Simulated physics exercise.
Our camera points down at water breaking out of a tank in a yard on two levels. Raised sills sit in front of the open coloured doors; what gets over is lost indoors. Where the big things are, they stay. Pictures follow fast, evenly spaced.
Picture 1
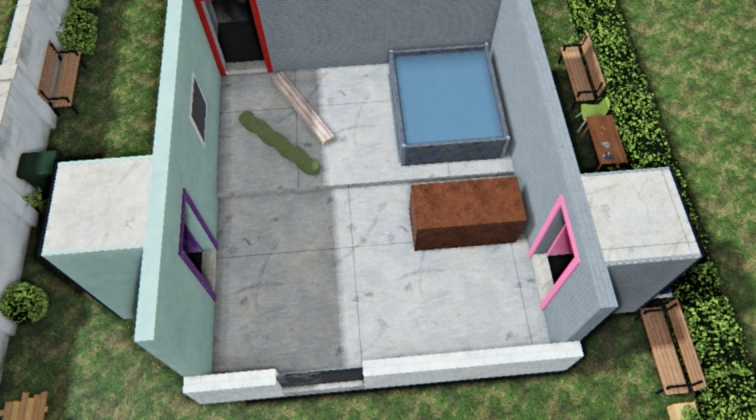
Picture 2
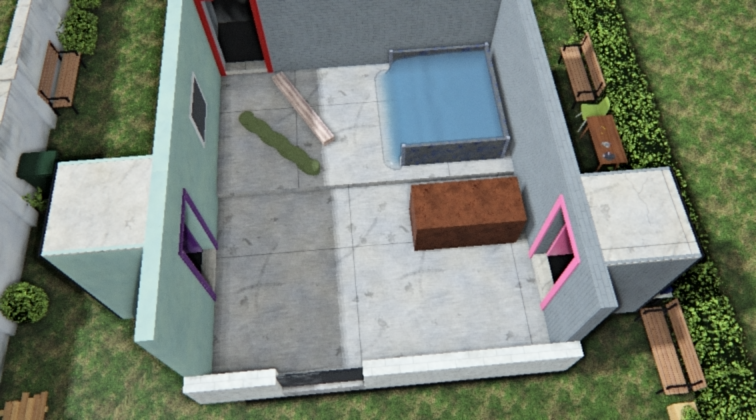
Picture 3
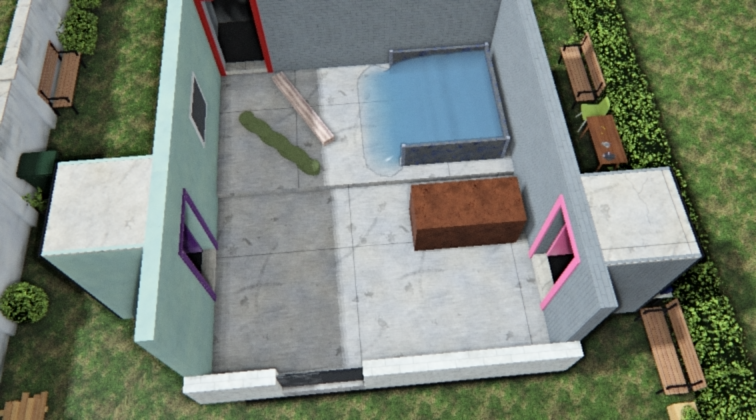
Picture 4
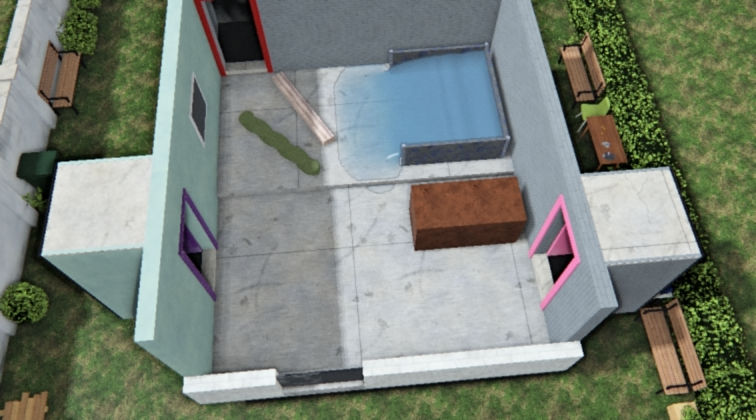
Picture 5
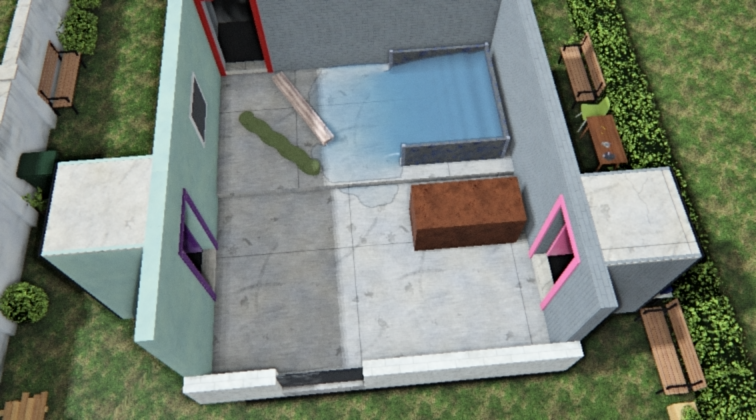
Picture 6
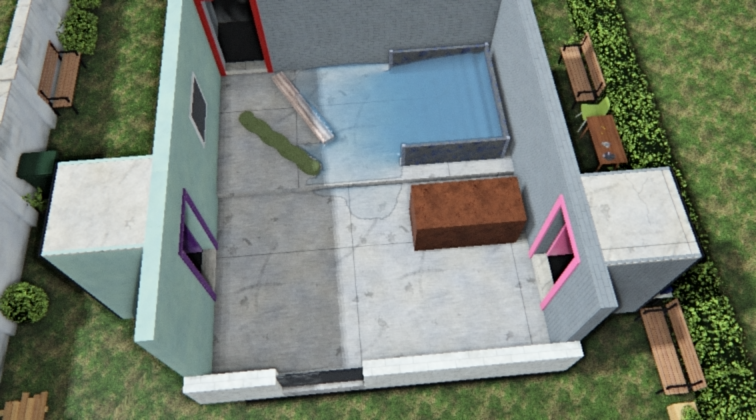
A walled grey concrete yard on two levels, set among grass and hedges, is seen from high above by a still camera. A blue water tank stands at the upper right above a rust-brown block, with a pale plank and long green shape to the left and red, purple and pink doorways around. Water bursts from the tank's left side, spreads left to the plank, and a thin sheet creeps over the step.
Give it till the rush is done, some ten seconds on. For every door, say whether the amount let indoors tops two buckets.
As I see it, the purple door never exceeds two buckets; the pink door never exceeds two buckets; the red door exceeds two buckets.
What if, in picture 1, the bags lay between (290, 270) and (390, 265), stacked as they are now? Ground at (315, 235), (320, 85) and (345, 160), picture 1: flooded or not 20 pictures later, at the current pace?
Readings in sequence: Wet through / wet through / wet through.
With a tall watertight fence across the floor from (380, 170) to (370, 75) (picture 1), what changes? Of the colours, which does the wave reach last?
I'd say the purple door.
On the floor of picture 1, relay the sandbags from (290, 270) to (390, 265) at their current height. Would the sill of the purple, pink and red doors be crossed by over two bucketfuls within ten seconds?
Purple: Exceeds it; pink: Falls short; red: Exceeds it.
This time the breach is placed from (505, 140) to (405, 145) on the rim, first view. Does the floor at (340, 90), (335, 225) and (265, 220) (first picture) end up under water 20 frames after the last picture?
Listed order gives left alone; sopping; sopping.
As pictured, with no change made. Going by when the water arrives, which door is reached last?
Door: The pink-painted one.
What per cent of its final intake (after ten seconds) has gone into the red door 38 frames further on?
My figure is 100 in a hundred.
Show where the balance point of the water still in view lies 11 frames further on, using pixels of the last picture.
The water's centre sits above (352, 121).
A moment on, water covers 35 % of the floor; the purple door not reached, the pink door not reached, the red door wet at the sill, nothing in.
Next, water covers 45 % of the floor; the purple door wet at the sill, nothing in, the pink door not reached, the red door under two buckets in.
Then, water covers 65 % of the floor; the purple door under two buckets in, the pink door not reached, the red door far over two buckets in.
Later, water covers 80 % of the floor; the purple door under two buckets in, the pink door not reached, the red door far over two buckets in.
In the end, water covers 90 % of the floor; the purple door under two buckets in, the pink door wet at the sill, nothing in, the red door far over two buckets in.
